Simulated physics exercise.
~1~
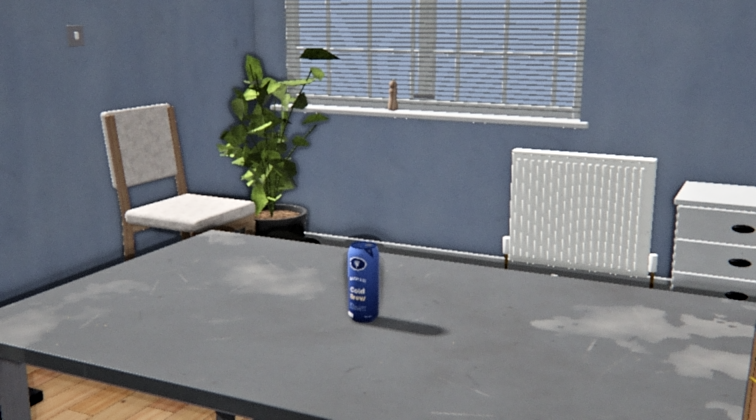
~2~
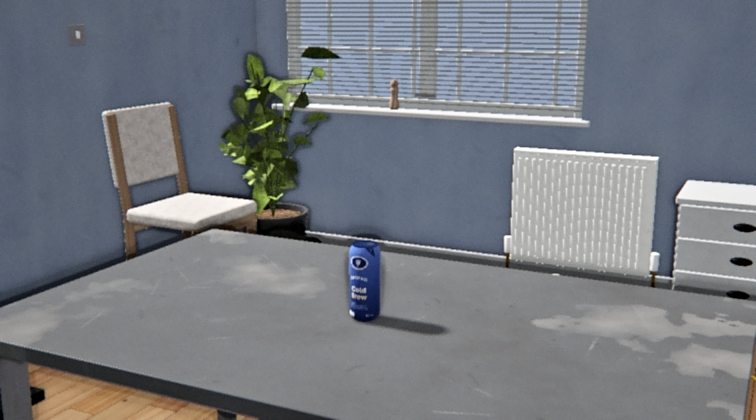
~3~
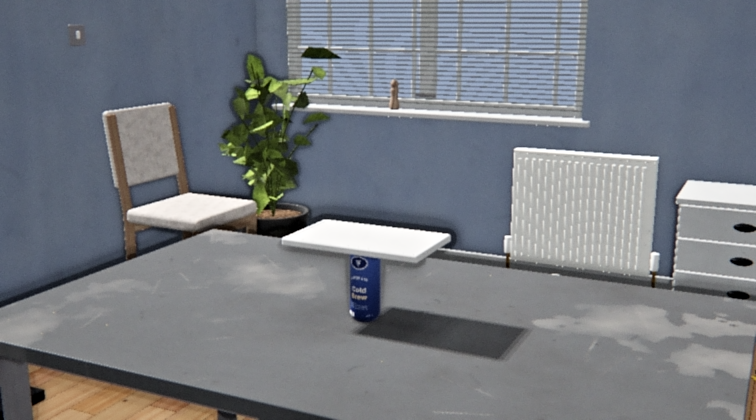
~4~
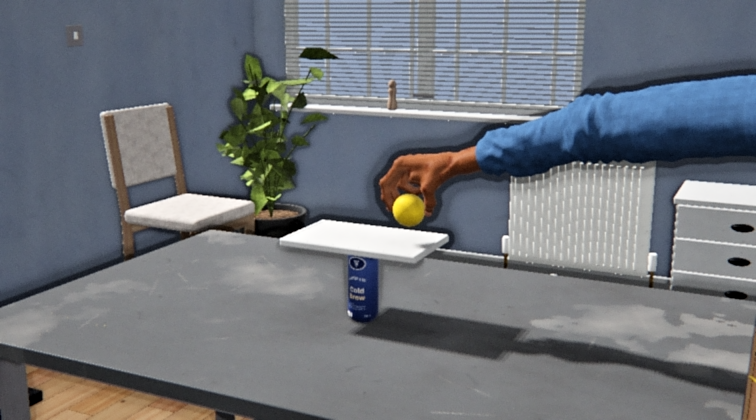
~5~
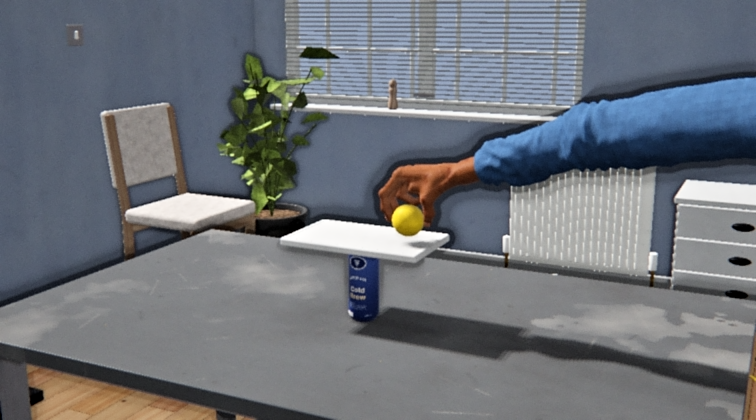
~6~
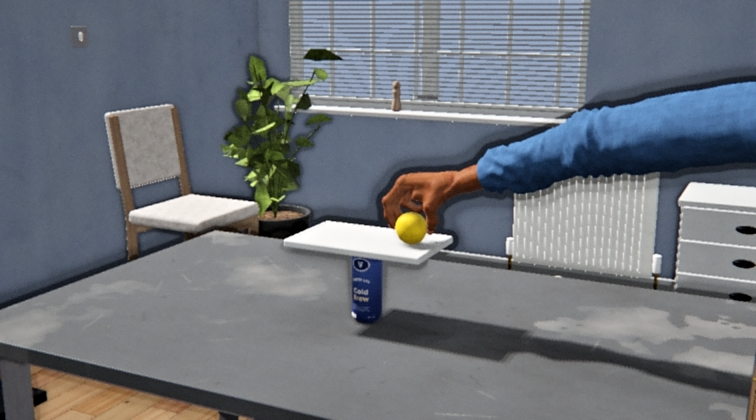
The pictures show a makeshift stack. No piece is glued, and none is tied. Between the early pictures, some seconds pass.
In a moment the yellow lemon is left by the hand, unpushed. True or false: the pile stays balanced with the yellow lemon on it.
False.
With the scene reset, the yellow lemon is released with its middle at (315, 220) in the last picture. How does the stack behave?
The stack then collapses.
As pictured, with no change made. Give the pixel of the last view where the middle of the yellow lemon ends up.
Near (446, 321).
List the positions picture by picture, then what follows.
In the first picture, the last thing is not in view yet.
In the second picture, the last thing is not in view yet.
In the third picture, the last thing is not in view yet; white lid (367, 240).
The fourth picture shows coming down; yellow lemon (409, 210); white lid (365, 240).
The fifth picture shows coming down; yellow lemon (408, 221); white lid (366, 240).
The sixth picture shows set down, still held; yellow lemon (412, 229); white lid (369, 242).
Then, 0.60 s later than the last frame, yellow lemon now fallen; white lid tilted by 60°.
Then, 0.90 s later than the last frame, white lid now fallen; blue can tilted by 16°.
Then, 1.10 s later than the last frame, blue can now fallen.
When it is over, fallen, white lid, blue can and yellow lemon. End places, in pixels of the last picture, yellow lemon near (446, 322). The stack gives way.
